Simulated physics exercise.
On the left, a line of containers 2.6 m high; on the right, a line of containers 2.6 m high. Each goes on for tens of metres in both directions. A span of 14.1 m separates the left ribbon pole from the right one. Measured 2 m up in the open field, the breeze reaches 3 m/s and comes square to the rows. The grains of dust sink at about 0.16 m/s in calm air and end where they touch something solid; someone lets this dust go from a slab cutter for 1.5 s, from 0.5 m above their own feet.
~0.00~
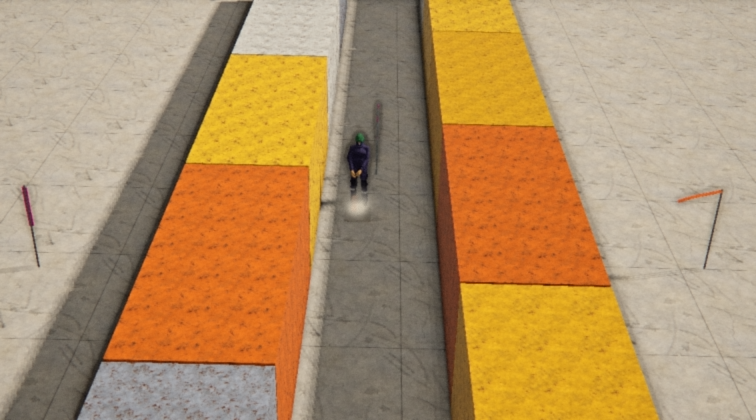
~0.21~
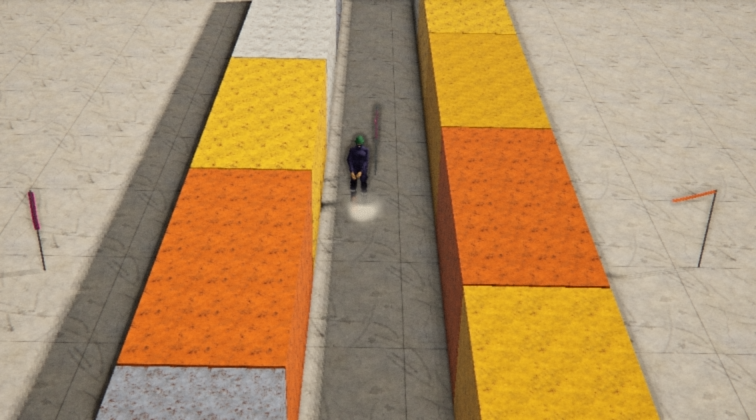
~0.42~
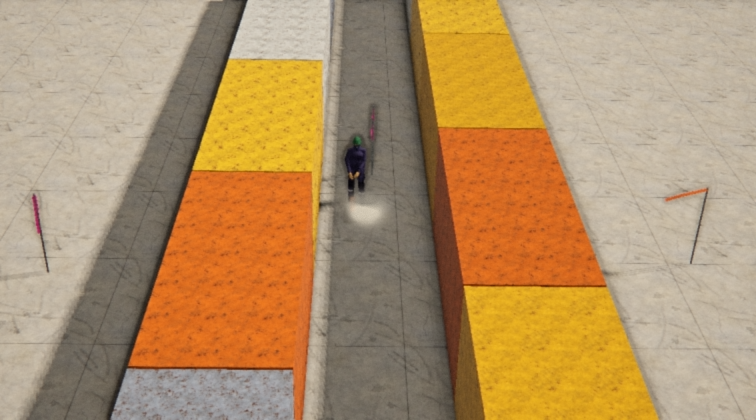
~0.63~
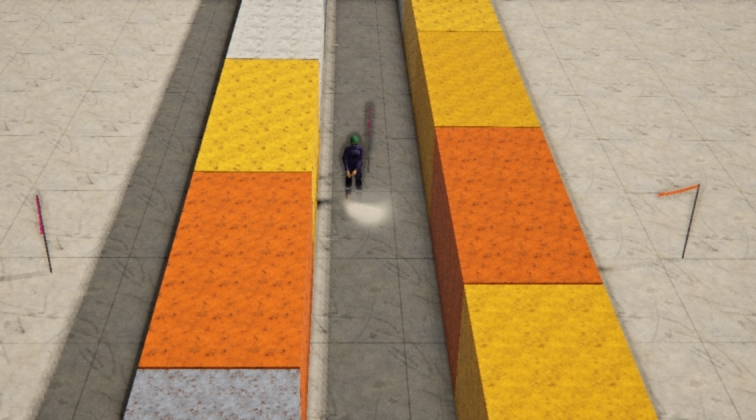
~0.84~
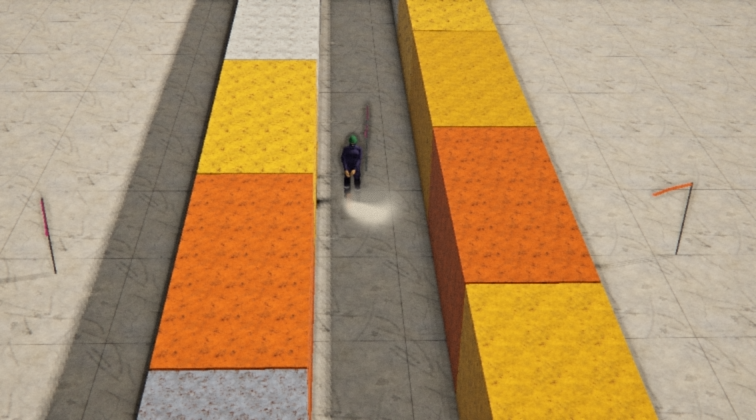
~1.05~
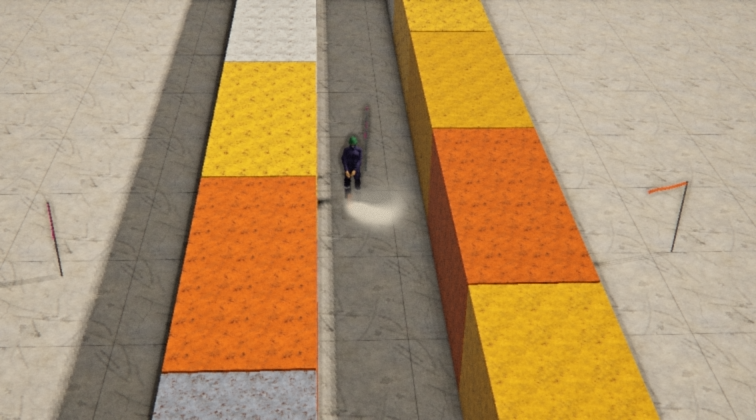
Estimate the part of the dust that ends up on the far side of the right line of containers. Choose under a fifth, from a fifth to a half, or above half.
Past the right line of containers at the end: The lowest range.
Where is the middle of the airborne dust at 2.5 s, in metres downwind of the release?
Reading: Near 1.0 m.
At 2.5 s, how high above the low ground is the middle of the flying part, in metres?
Roughly 0.6 m up.
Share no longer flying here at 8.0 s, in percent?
Roughly 60 percent by that time.
After 2.5 s, 0 % is beyond the right line of containers; 16 % has touched down or left; the middle of what still flies is 0.5 m above the low ground, near (405, 201).
After 4.0 s, 0 % is beyond the right line of containers; 35 % has touched down or left; the middle of what still flies is 1.7 m above the low ground, near (416, 160).
After 8.0 s, 0 % is beyond the right line of containers; 59 % has touched down or left; the middle of what still flies is 2.2 m above the low ground, near (342, 142).
After 20.0 s, 0 % is beyond the right line of containers; 84 % has touched down or left; the middle of what still flies is 1.8 m above the low ground, near (42, 163).
After 45.0 s, 0 % is beyond the right line of containers; 98 % has touched down or left.
